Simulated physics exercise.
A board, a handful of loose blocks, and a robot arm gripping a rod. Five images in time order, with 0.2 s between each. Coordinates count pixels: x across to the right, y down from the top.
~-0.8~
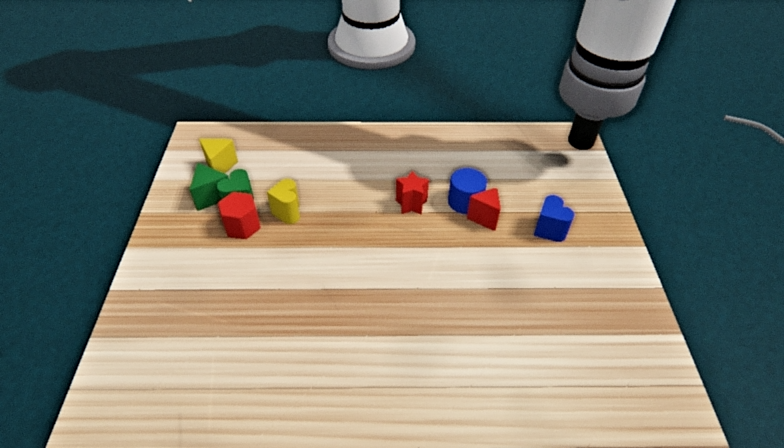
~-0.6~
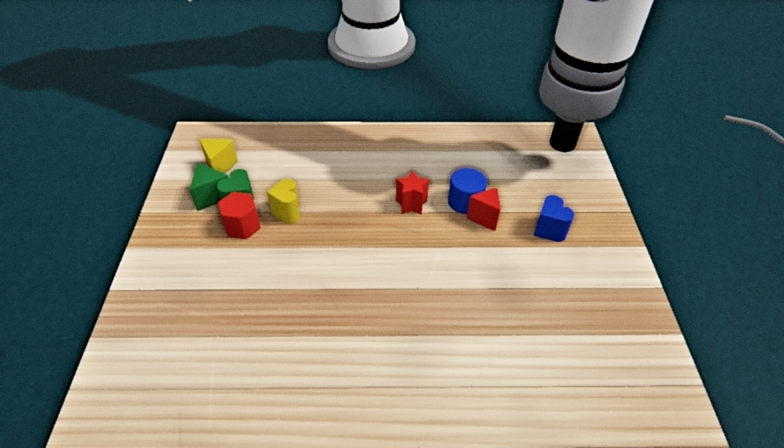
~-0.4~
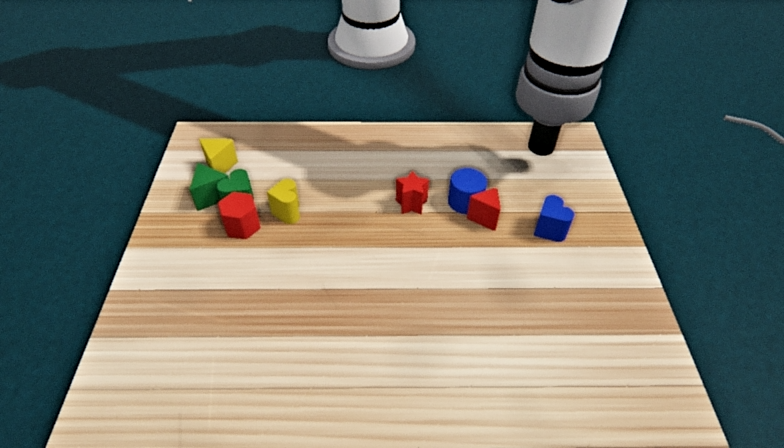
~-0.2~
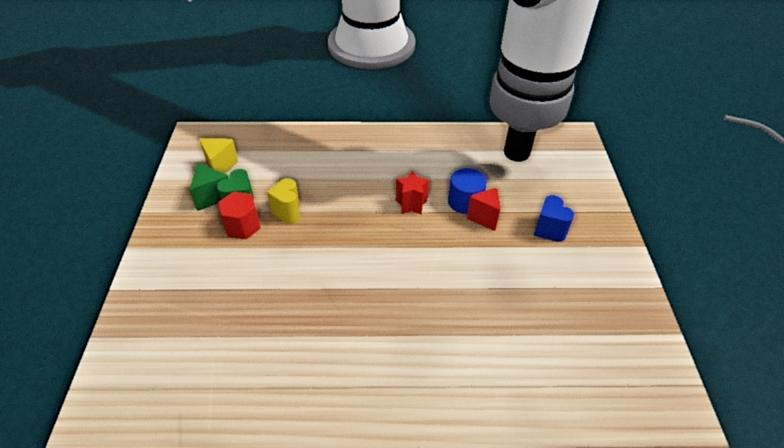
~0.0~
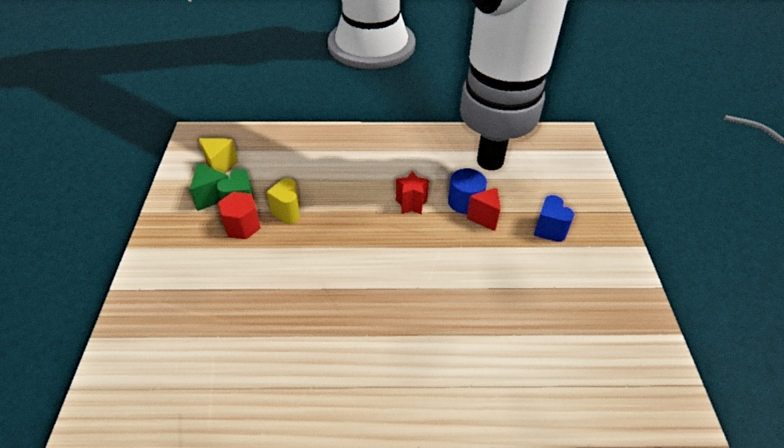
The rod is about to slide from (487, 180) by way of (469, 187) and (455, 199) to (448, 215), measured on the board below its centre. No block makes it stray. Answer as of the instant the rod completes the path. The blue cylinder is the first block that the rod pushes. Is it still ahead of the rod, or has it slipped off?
I'd say the blue cylinder is still out in front of the rod at the end.
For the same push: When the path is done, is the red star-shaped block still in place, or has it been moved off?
The red star-shaped block keeps its place.
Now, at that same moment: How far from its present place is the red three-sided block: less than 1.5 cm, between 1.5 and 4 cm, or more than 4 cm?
Under 1.5 cm.
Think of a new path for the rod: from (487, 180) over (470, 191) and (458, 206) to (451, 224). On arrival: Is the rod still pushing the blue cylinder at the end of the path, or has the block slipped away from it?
The rod still pushes it.
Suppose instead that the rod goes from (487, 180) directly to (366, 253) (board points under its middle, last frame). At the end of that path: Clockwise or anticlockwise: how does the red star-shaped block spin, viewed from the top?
The answer is clockwise.
What follows on the original path. Halfway along, rod (463, 176); blue cylinder (456, 192); red three-sided block (486, 200), turned 25° anticlockwise.
At the end, rod (450, 198); red star-shaped block still; blue cylinder (446, 217); red three-sided block (486, 201), turned 35° anticlockwise.
